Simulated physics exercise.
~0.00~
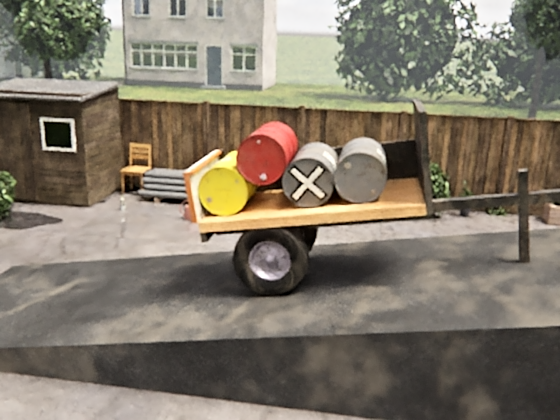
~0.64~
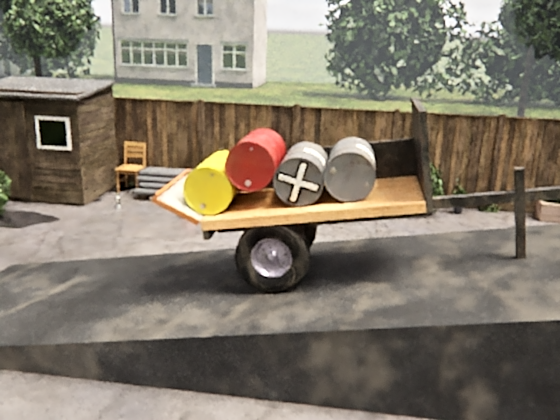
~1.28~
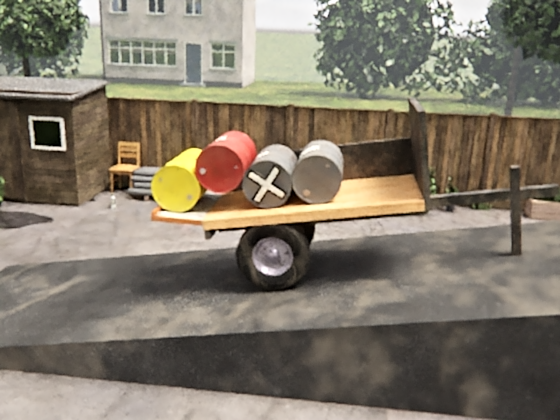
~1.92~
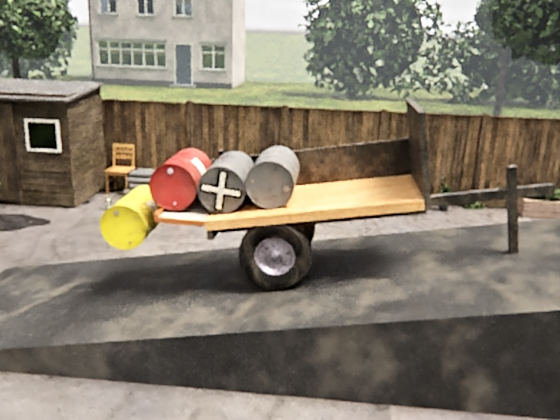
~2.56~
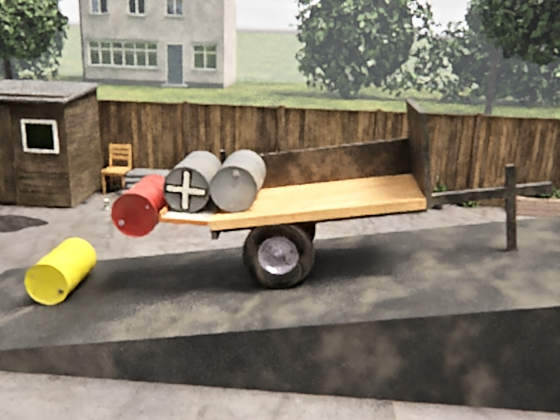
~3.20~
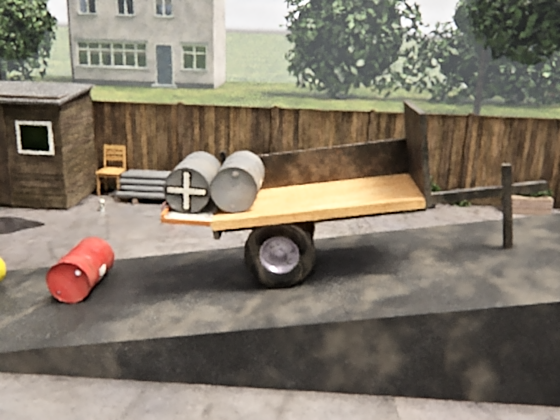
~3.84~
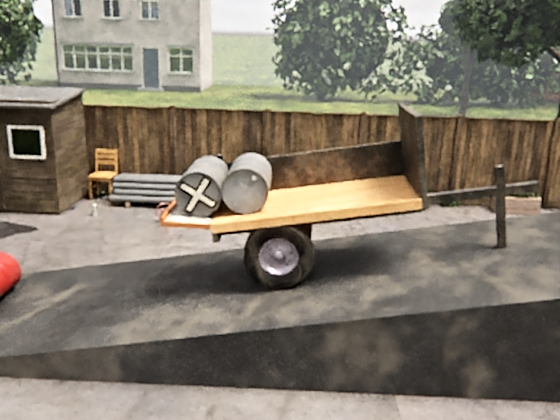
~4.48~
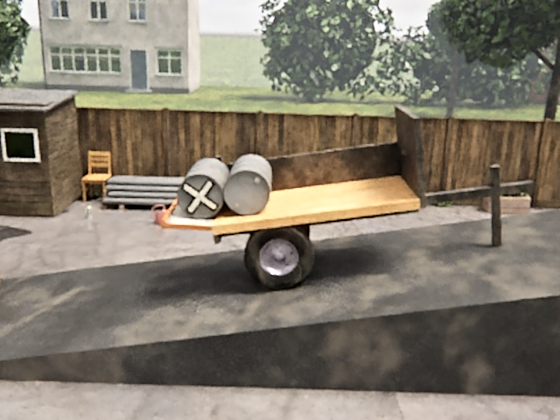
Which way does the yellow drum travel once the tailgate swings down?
It rolls to the left, dropping off the lowered gate and carrying on left along the ground.
